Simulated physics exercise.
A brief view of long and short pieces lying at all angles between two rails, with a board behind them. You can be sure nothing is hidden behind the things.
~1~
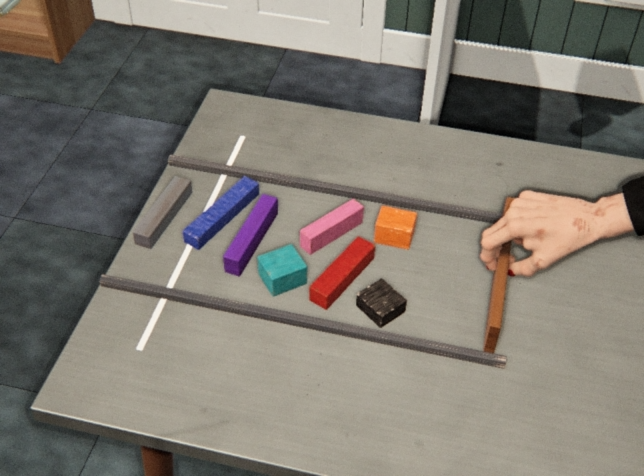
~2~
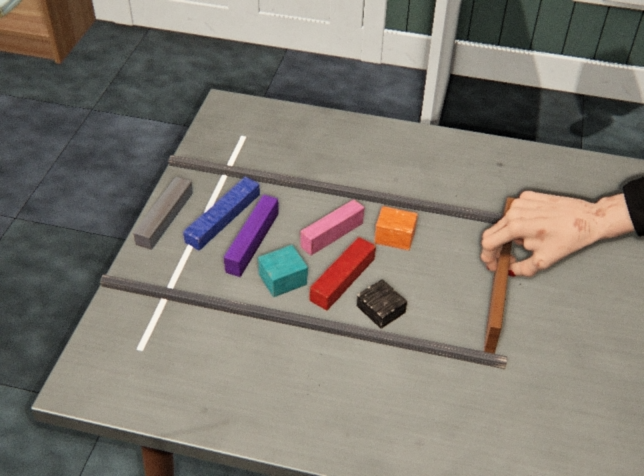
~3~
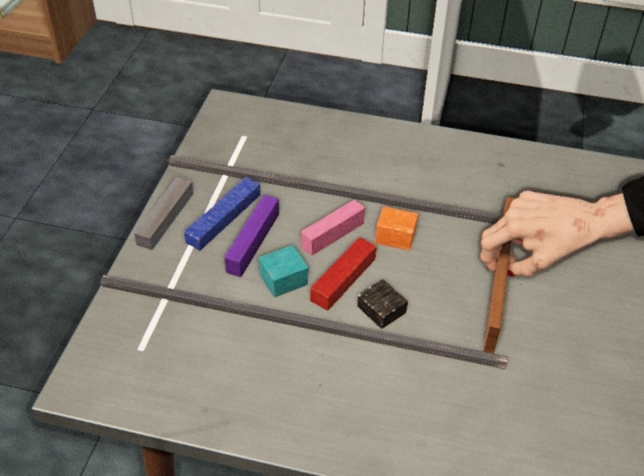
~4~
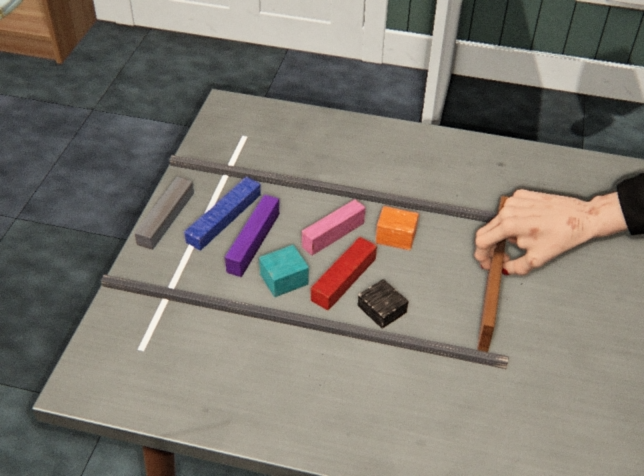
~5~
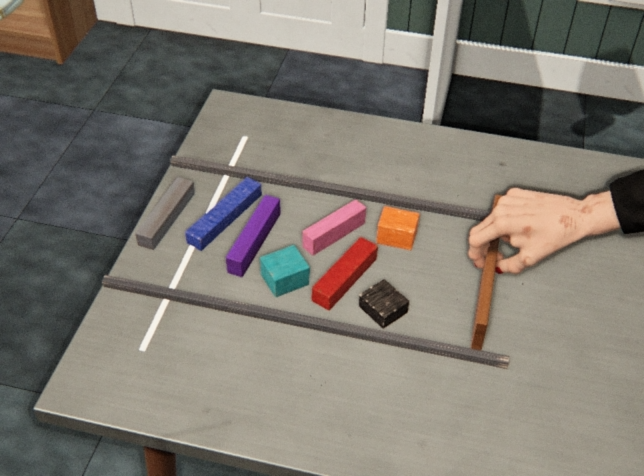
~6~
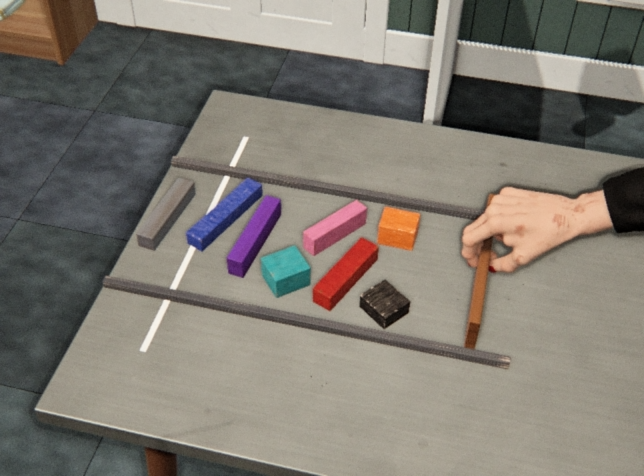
A hand held a wooden board upright between two rails on a table, then slid it slightly left toward the scattered colored blocks, which stayed still near and across a white line.
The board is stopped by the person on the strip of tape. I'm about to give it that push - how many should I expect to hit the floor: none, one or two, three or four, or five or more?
Expect three or four.
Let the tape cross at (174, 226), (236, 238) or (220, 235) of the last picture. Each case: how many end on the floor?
First 5, then 1, then 1.
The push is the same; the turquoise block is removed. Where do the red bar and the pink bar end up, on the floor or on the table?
Looking at each, the red bar holds its spot and the pink bar holds its spot.
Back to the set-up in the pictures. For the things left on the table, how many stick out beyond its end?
That would be 1.
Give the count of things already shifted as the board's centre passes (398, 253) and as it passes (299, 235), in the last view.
The count reaches 2 first and 7 second.
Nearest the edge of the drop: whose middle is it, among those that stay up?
The turquoise block.
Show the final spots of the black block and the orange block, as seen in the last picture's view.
Positions - first (159, 272), then (197, 192).
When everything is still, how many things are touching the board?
Count: 3.
A little later, none off yet; grey stick at rest near (167, 213); blue bar at rest near (226, 214); purple stick at rest near (255, 235).
Next, none off yet; grey stick at rest near (167, 213); blue bar at rest near (226, 214); purple stick shifted a little near (235, 228).
Later still, none off yet; grey stick tilted a little near (138, 202); blue bar shifted about its own width near (171, 195); purple stick shifted about its own width near (169, 212).
When it is over, the number that fall off is three or four; down, purple stick, blue bar and grey stick.
